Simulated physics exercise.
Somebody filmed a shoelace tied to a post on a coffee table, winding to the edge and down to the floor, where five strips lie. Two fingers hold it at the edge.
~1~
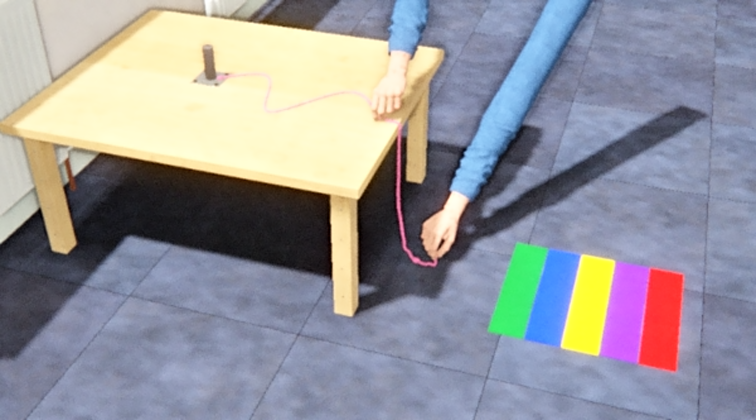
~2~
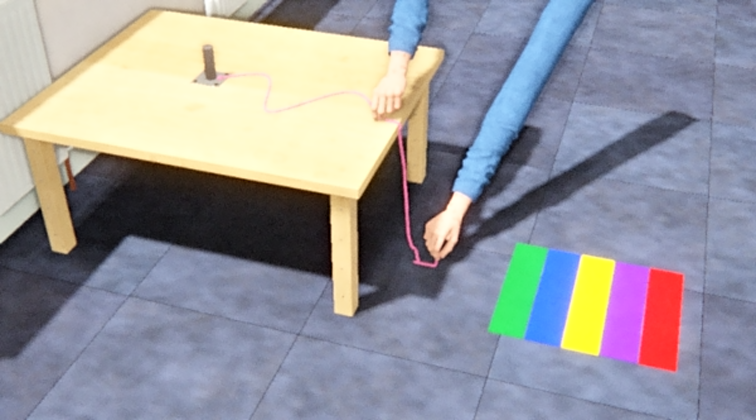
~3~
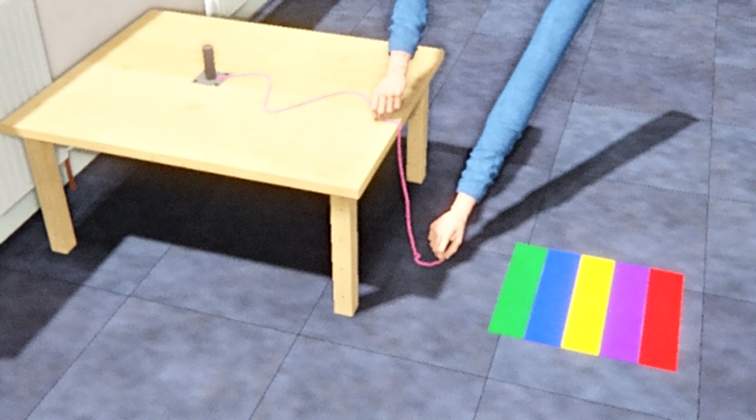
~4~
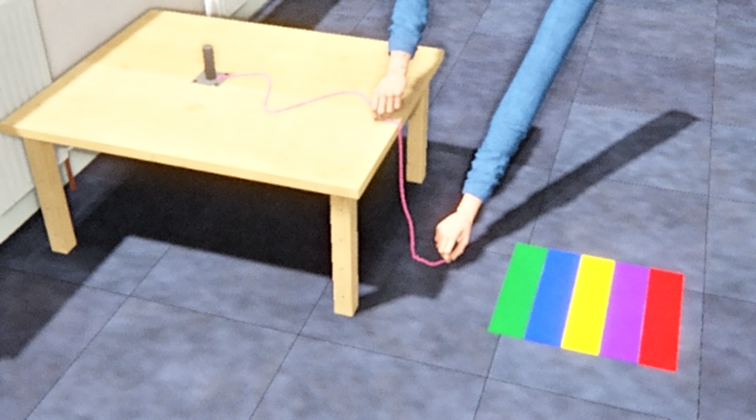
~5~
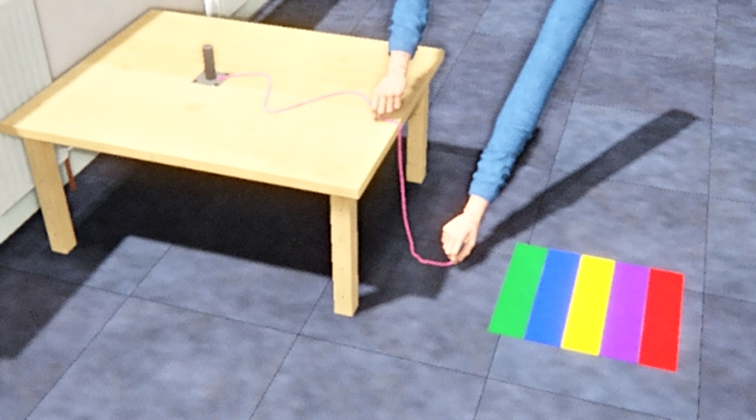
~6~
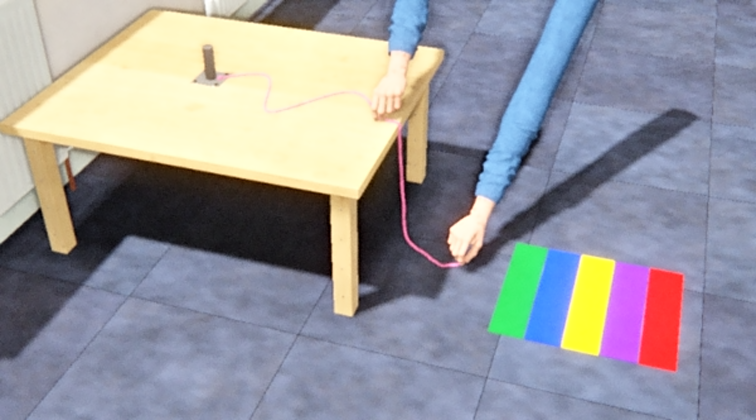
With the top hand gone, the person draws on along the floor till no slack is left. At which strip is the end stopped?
The end stops over the red strip.
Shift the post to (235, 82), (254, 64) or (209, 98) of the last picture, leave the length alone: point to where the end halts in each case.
Try by try, around (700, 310), (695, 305) and (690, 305).
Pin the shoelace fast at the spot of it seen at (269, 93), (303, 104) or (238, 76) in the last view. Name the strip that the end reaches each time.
In that order: Purple; yellow; red.
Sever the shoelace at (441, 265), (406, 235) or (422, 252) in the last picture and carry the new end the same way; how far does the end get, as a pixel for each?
Try by try, around (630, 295), (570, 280) and (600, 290).
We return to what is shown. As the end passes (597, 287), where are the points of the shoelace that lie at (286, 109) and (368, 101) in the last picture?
About (348, 108), and the other about (411, 160).
Early on, end near (597, 287); over yellow.
Midway, end near (642, 296); over purple.
At the end of the slack, end near (668, 301); over red. It gets as far as the red strip.
